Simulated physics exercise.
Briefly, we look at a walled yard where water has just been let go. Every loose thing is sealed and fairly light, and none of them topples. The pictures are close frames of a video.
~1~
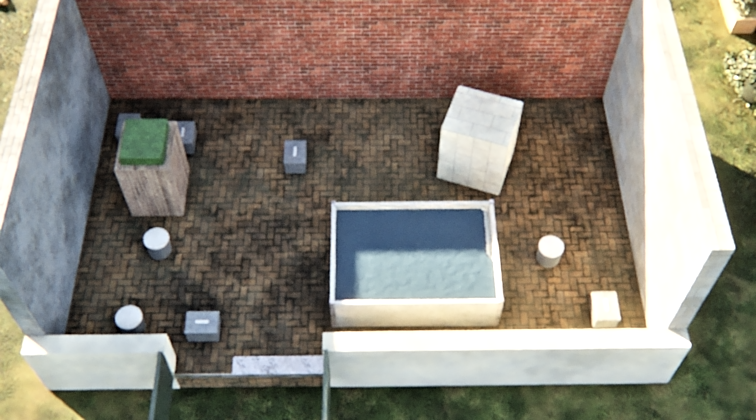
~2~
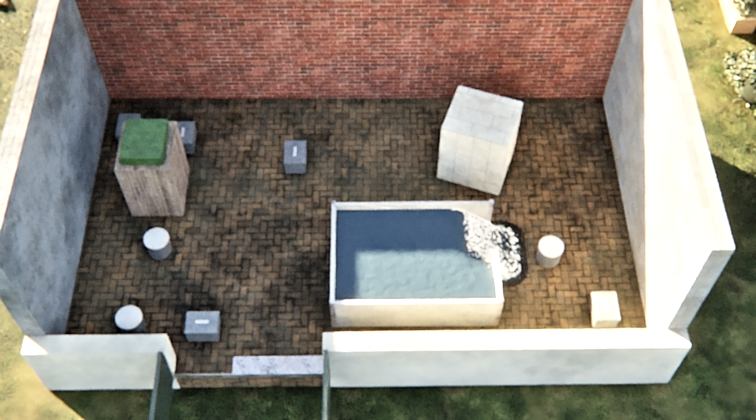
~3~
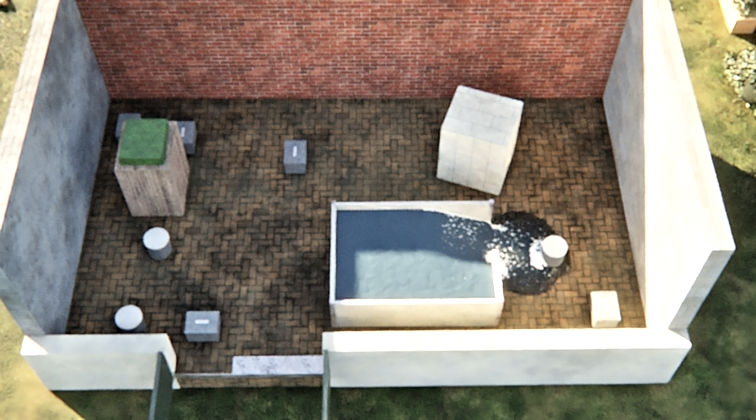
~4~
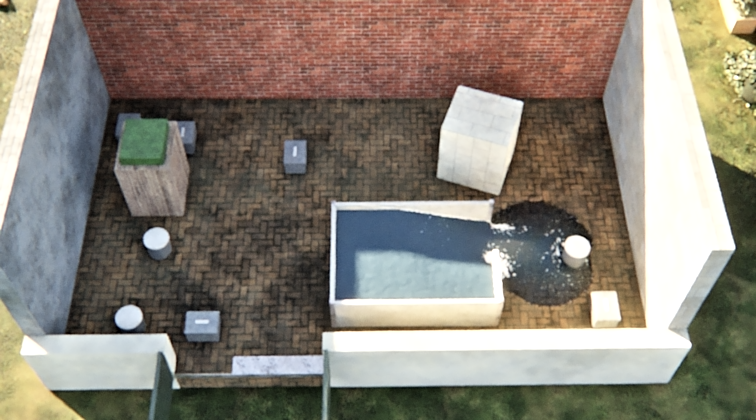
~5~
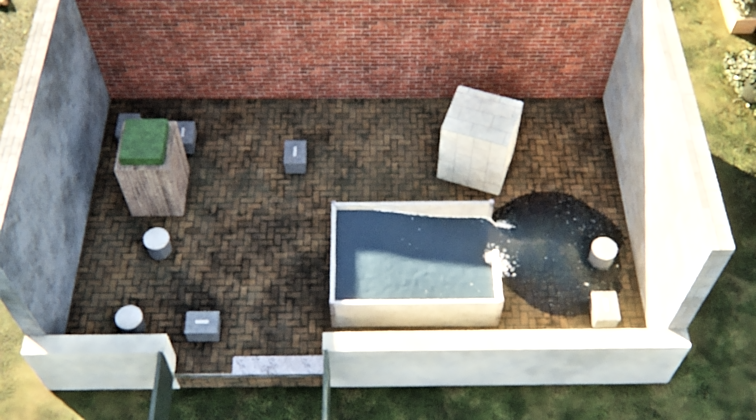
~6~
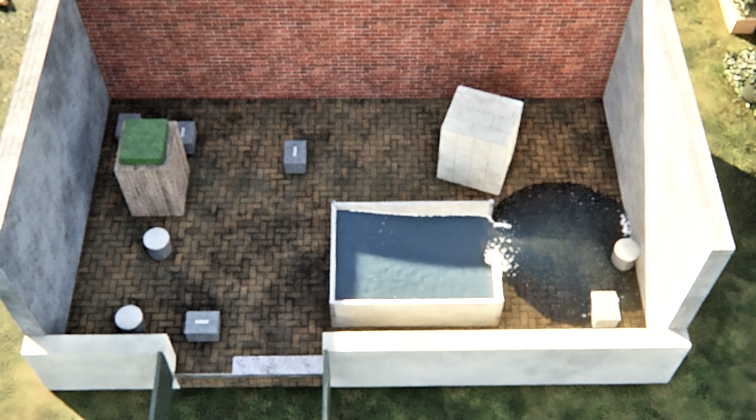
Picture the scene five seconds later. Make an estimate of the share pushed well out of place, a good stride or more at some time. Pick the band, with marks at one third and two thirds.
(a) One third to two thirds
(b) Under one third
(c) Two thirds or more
The answer is b.
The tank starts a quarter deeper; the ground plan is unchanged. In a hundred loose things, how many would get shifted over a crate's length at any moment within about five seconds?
Something like 20 in a hundred of them.
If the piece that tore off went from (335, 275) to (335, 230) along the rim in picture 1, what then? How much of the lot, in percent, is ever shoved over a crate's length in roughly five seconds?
Near 50 in a hundred.
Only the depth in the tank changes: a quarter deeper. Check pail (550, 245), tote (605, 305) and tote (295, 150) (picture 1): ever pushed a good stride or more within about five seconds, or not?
The first passed the mark, the next passed the mark, and the last stayed below the mark.
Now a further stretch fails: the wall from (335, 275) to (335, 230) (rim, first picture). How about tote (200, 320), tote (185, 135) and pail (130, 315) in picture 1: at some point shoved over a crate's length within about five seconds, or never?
First over the mark, then below the mark, then over the mark.
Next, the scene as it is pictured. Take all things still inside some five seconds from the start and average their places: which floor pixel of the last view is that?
It lands somewhere near (266, 245).
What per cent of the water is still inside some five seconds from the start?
I make it 100 percent.
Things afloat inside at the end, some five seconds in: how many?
That comes out at 2.
A moment on, 1 of 8 are well off their spots; 1 afloat.
Next, 1 of 8 are well off their spots; 2 afloat.
Later, 2 of 8 are well off their spots; 2 afloat.
In the end, 2 of 8 are well off their spots, and 2 have been at some point; 2 afloat.
